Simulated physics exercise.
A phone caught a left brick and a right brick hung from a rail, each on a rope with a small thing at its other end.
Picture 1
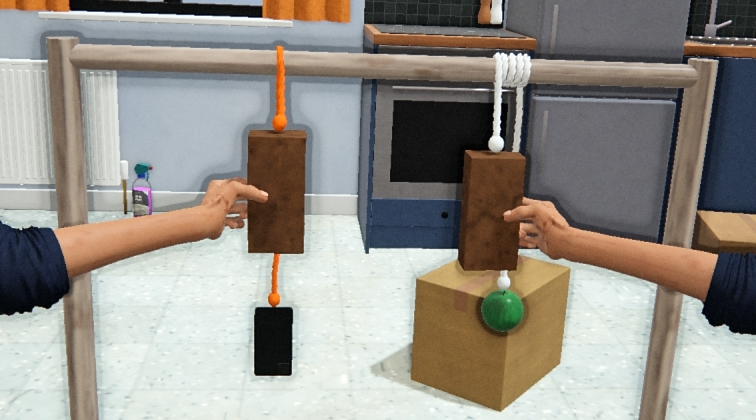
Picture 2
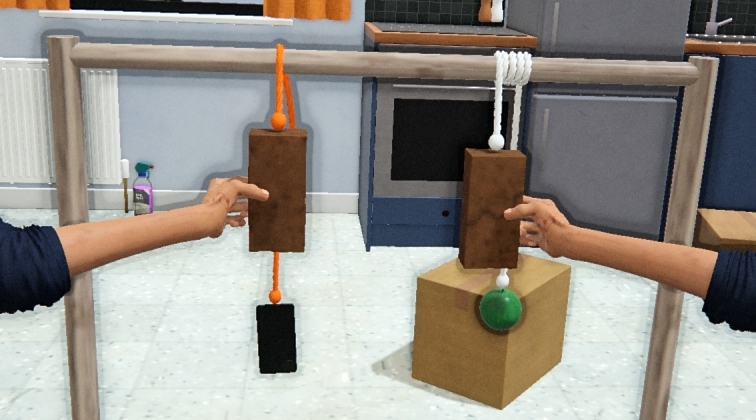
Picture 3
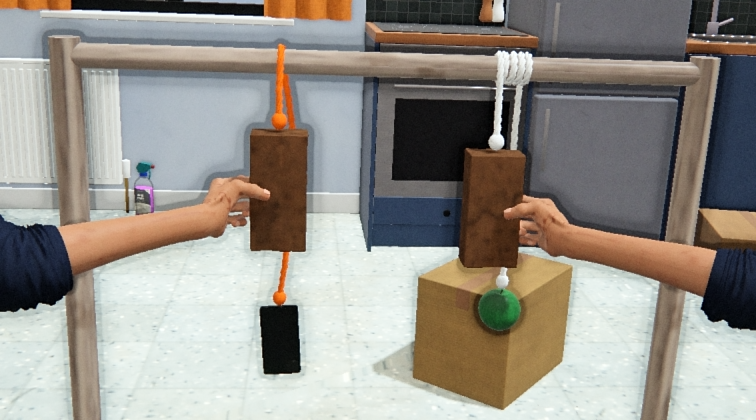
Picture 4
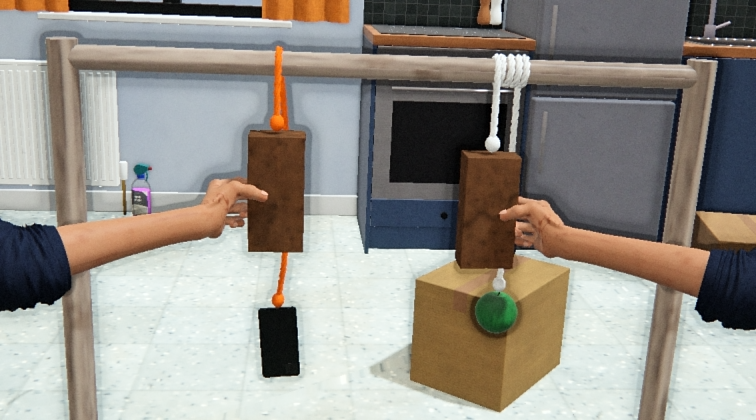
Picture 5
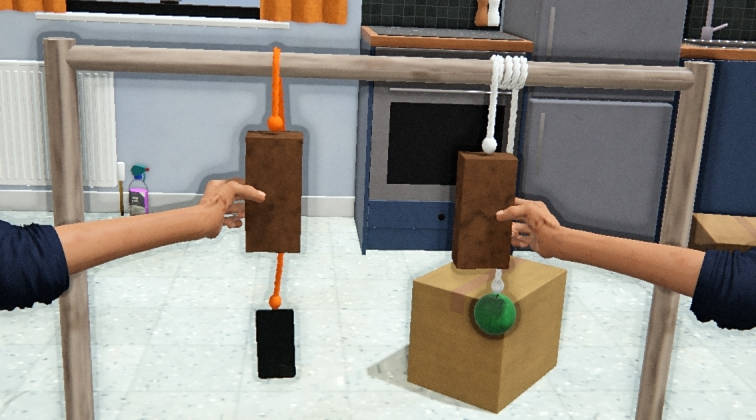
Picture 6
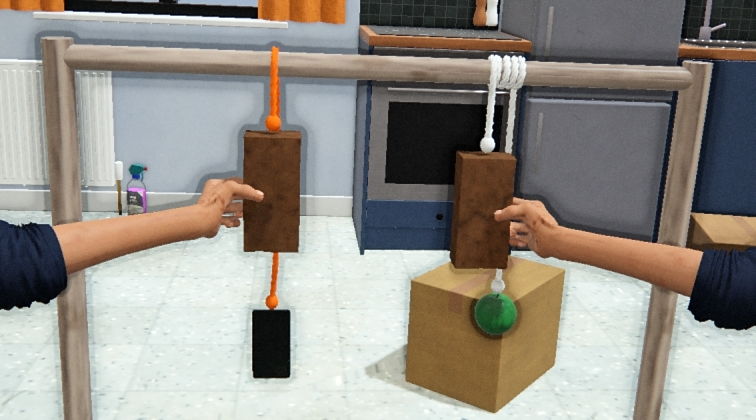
Two hands barely move as they touch brown bricks hanging on ropes from a rail.
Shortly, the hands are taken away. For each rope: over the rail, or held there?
The left brick fails to hold; the right brick never falls.
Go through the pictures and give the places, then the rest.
Left brick (277, 192); right brick (491, 211); left phone (273, 342); right apple (502, 310), in the first picture.
Left brick (278, 190); right brick (491, 209), in the second picture.
Left brick (279, 190); right brick (491, 208), in the third picture.
Left brick (277, 192); right brick (487, 210), in the fourth picture.
Left brick (274, 192); right brick (484, 211), in the fifth picture.
Left brick (272, 191); right brick (482, 210); left rope only laid over the rail; right rope wound several times round the rail, in the sixth picture.
Then, 0.30 s on from there, left brick dropping near (271, 289); right brick off the floor near (483, 205).
Then, 0.56 s on from there, left brick on the floor; right brick off the floor near (484, 206).
In the end, left brick on the floor; right brick off the floor near (484, 207). The left brick pulls its rope through and the right brick stays hanging.
